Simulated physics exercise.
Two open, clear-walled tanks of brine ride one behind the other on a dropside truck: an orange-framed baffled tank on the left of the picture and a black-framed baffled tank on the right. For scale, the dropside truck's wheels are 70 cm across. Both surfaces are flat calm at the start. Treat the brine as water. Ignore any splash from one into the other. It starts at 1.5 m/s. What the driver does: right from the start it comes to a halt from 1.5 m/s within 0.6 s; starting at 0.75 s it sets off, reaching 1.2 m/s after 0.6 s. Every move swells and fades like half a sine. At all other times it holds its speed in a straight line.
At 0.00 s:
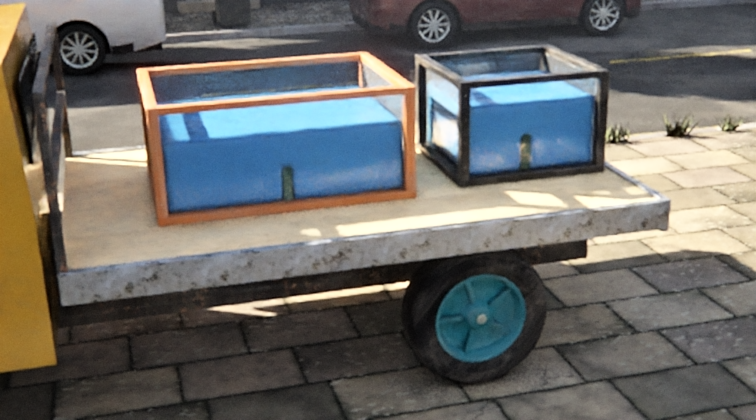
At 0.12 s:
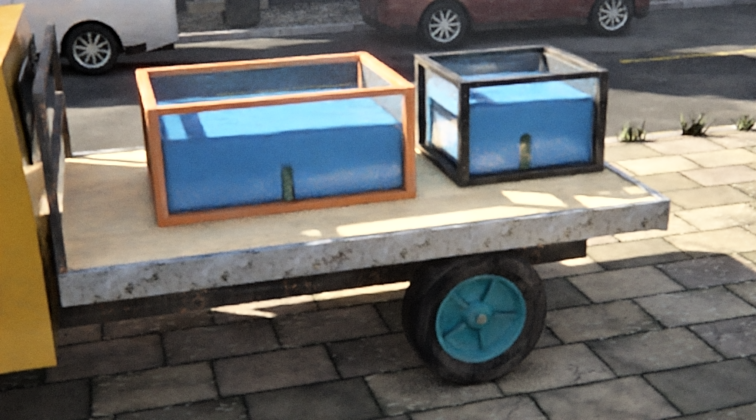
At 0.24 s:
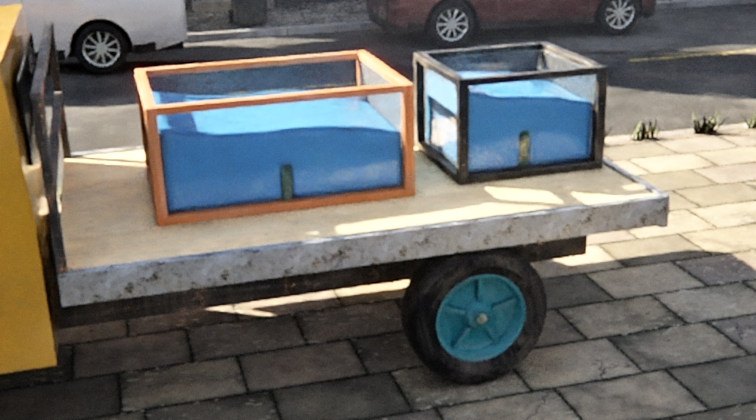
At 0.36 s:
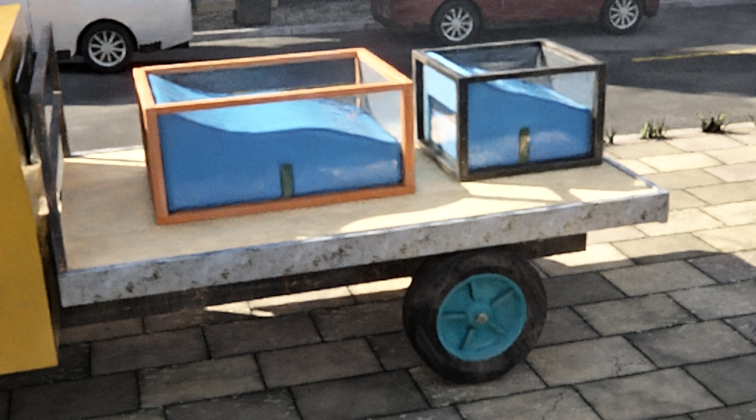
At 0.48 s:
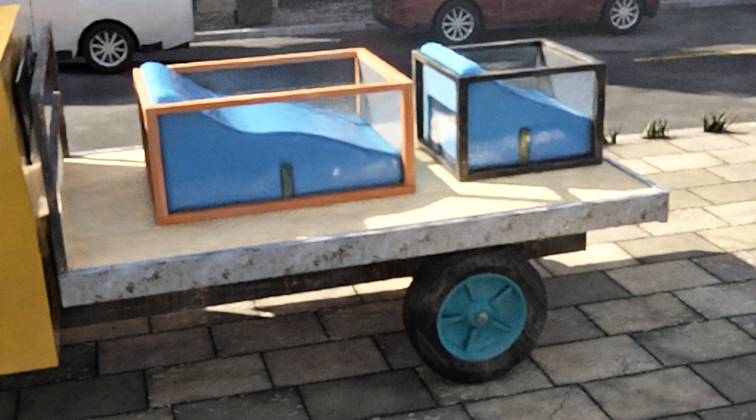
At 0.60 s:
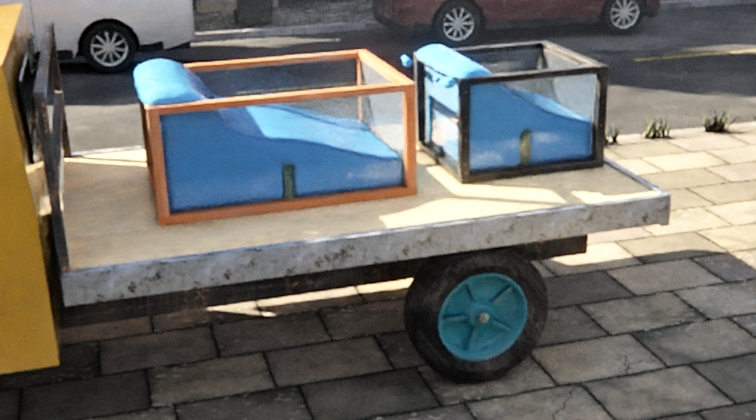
A flatbed truck carried two open, clear-walled tanks of blue liquid, one orange-framed and one black-framed, and the liquid in both tilted, climbing steeply up the left sides and sinking on the right.
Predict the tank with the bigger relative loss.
The right tank loses the larger share.
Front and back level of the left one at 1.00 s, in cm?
About 36 cm in front and 32 cm behind.
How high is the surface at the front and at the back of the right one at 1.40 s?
Front 22 cm, back 46 cm.
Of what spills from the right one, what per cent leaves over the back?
Some 60 per cent of it.
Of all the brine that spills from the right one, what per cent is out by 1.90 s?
Some 90 per cent by then.
Then, 1.00 s in, the left one has lost 2 per cent, over the front (front 36 cm, back 32 cm); the right one has lost 3 per cent, over the front (front 29 cm, back 52 cm).
Then, 1.40 s in, the left one has lost 2 per cent, over the front (front 17 cm, back 75 cm); the right one has lost 6 per cent, over the back and the front (front 22 cm, back 46 cm).
Then, 1.90 s in, the left one has lost 5 per cent, over the back and the front, a little elsewhere (front 30 cm, back 31 cm); the right one has lost 9 per cent, mostly over the back, some over the front (front 47 cm, back 27 cm).
Then, 4.34 s in, the left one has lost 5 per cent, over the back and the front, a little elsewhere; the right one has lost 10 per cent, mostly over the back, some over the front.
